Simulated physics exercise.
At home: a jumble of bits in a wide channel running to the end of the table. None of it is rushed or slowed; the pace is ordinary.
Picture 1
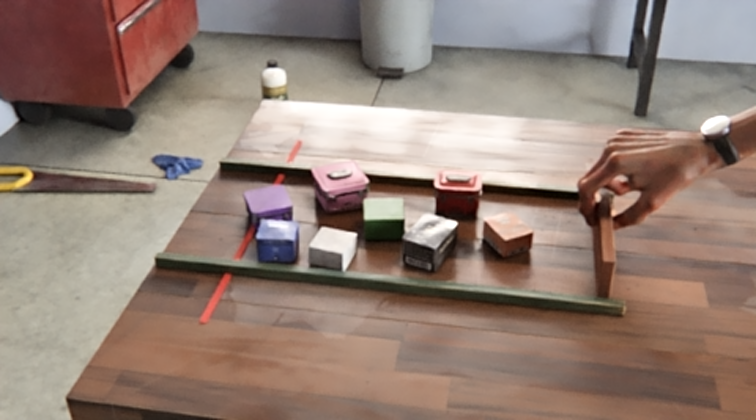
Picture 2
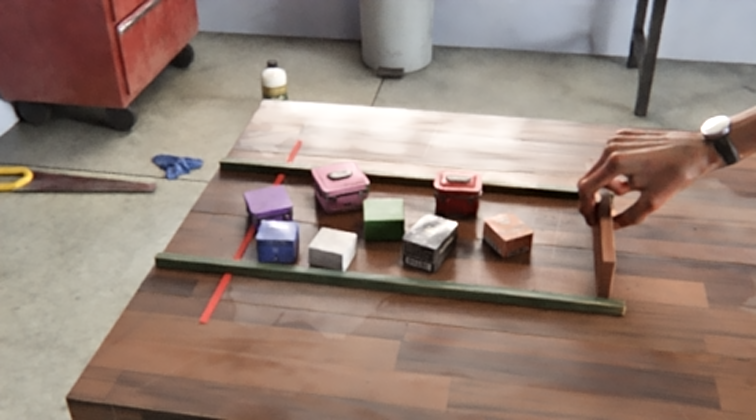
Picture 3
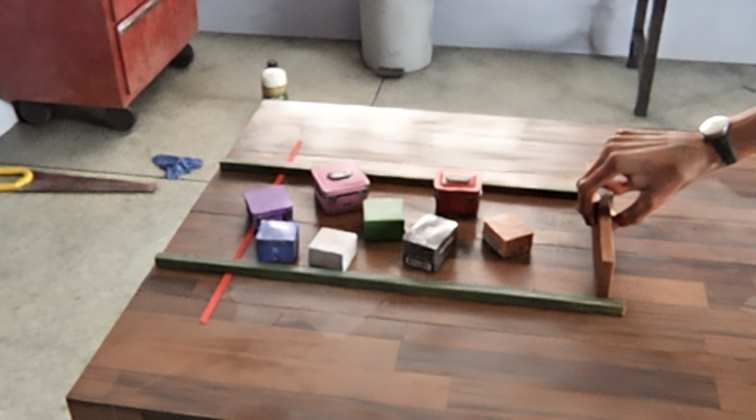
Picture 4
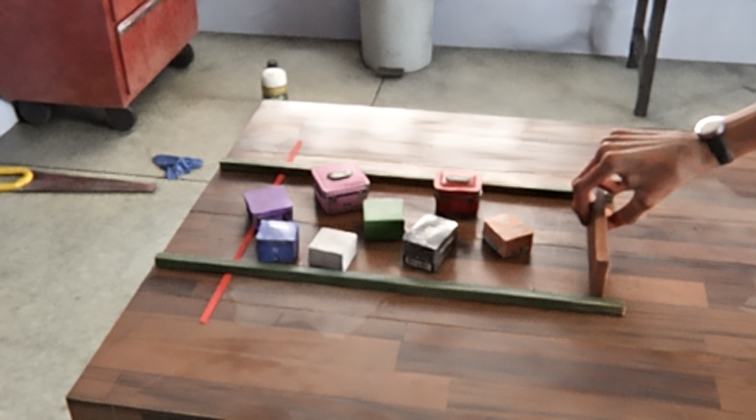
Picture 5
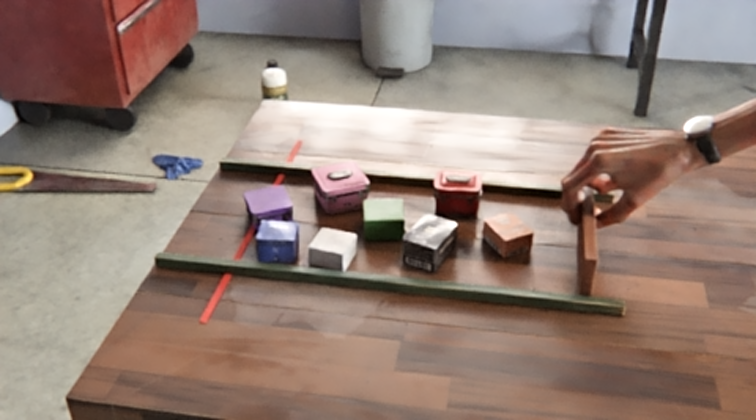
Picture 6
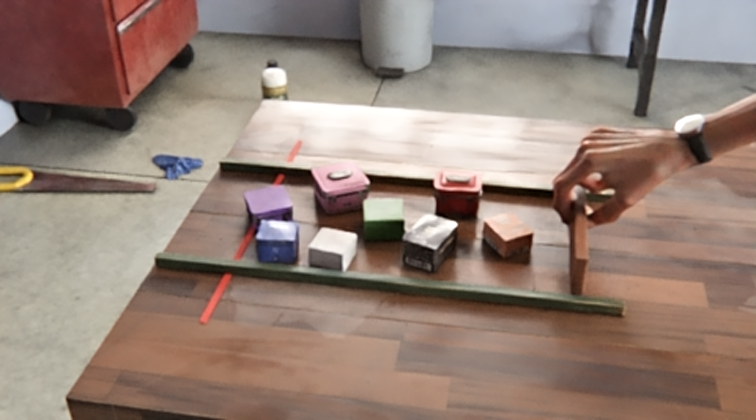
On a wooden tabletop, a hand slides an upright board slightly left toward scattered colourful boxes.
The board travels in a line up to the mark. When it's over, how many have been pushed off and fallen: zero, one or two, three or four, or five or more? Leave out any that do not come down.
By the end, one or two have fallen.
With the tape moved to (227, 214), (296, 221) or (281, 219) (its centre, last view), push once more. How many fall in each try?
Try 1: 5; try 2: 0; try 3: 0.
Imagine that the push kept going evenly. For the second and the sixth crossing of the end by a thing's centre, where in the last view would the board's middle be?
(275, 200), then (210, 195).
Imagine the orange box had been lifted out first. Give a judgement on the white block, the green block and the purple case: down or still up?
The white block stays put, the green block stays put, the purple case stays put.
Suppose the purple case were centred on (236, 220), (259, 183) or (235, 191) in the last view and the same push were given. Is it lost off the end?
Taking each place in turn, the object ends up off; ends up off; ends up off.
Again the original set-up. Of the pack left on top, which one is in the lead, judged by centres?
Result - the pink case.
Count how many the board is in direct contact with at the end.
Count: 3.
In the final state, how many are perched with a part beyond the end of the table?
The count is 1.
A little later, none off yet; purple case at rest near (269, 210); blue box at rest near (279, 241); pink case at rest near (340, 188).
When it is over, the number that fall off is one or two; down, blue box and purple case.
